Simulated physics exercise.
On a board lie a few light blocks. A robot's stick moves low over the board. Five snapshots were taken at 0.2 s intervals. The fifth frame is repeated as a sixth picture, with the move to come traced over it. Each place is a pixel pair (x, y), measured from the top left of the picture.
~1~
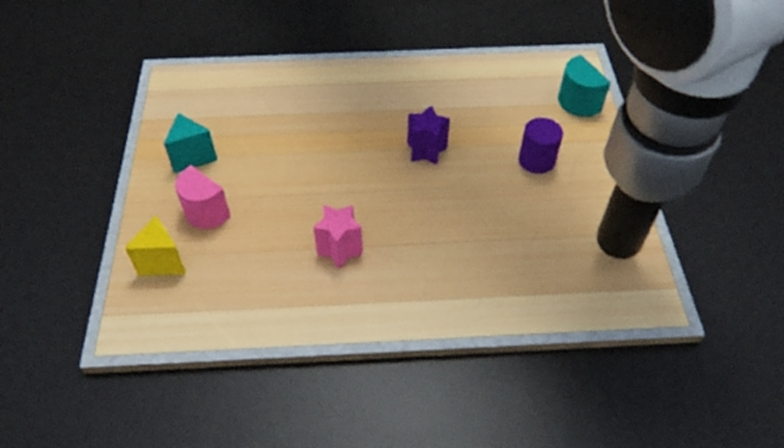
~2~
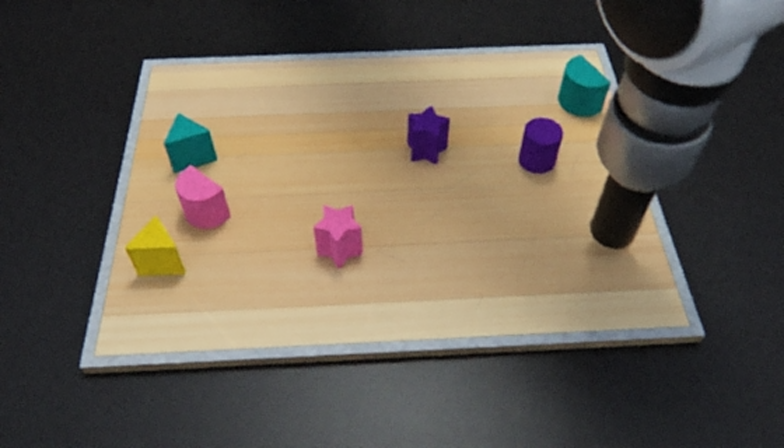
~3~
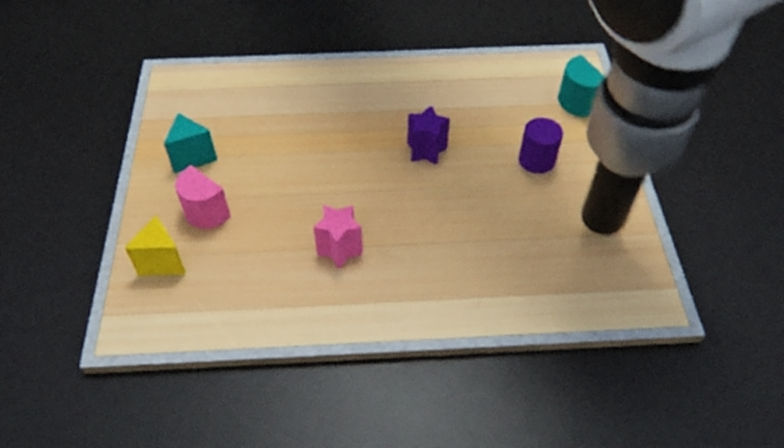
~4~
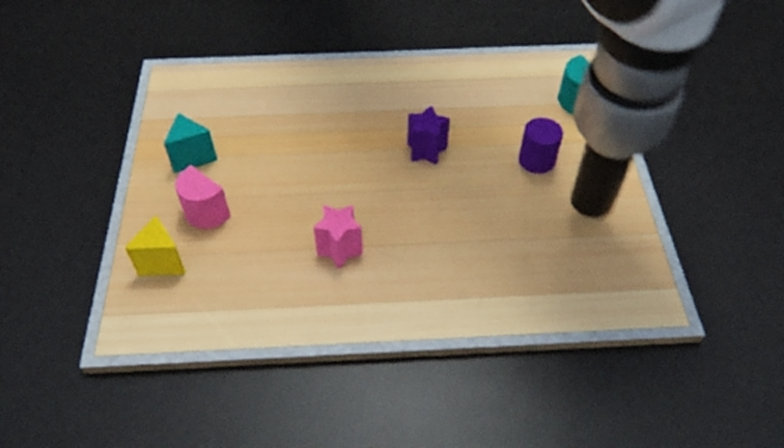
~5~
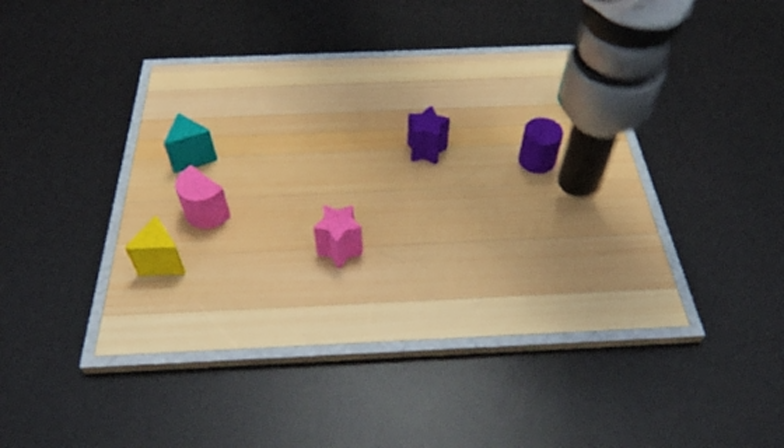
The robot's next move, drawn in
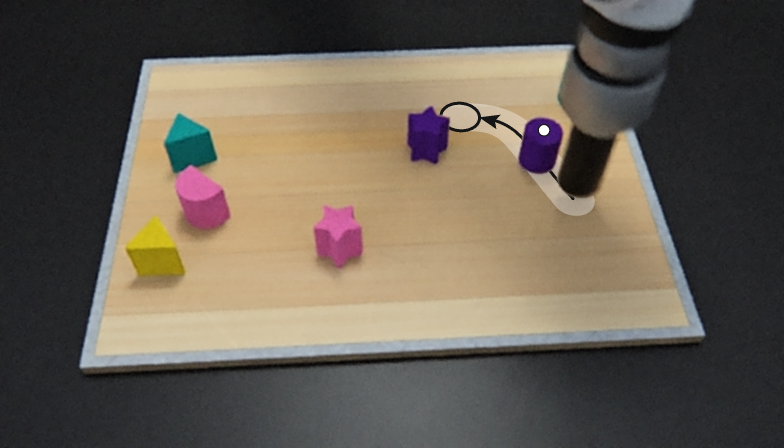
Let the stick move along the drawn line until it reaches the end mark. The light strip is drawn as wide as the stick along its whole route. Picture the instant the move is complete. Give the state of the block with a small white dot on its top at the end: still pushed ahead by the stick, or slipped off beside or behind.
At the end of the path, the stick has already lost the block with a small white dot on its top, which lies beside or behind it.
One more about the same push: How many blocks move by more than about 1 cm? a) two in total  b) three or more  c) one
c (one)
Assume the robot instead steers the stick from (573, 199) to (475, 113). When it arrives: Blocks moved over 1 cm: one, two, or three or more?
When the path ends, I think you'll find one block out of place by more than 1 cm.
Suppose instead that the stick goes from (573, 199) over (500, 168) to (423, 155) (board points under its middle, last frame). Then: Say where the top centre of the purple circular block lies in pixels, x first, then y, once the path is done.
Around pixel (525, 114).
Drawn move, from (573, 199) over (542, 161) and (510, 127) to (460, 117); the dot is on the purple circular block.
On the path given first. One third of the way, stick at (546, 145); purple circular block at (522, 108).
Two thirds of the way, stick at (513, 111); purple circular block at (488, 77).
At the end, stick at (462, 100); purple star still; purple circular block at (457, 61).
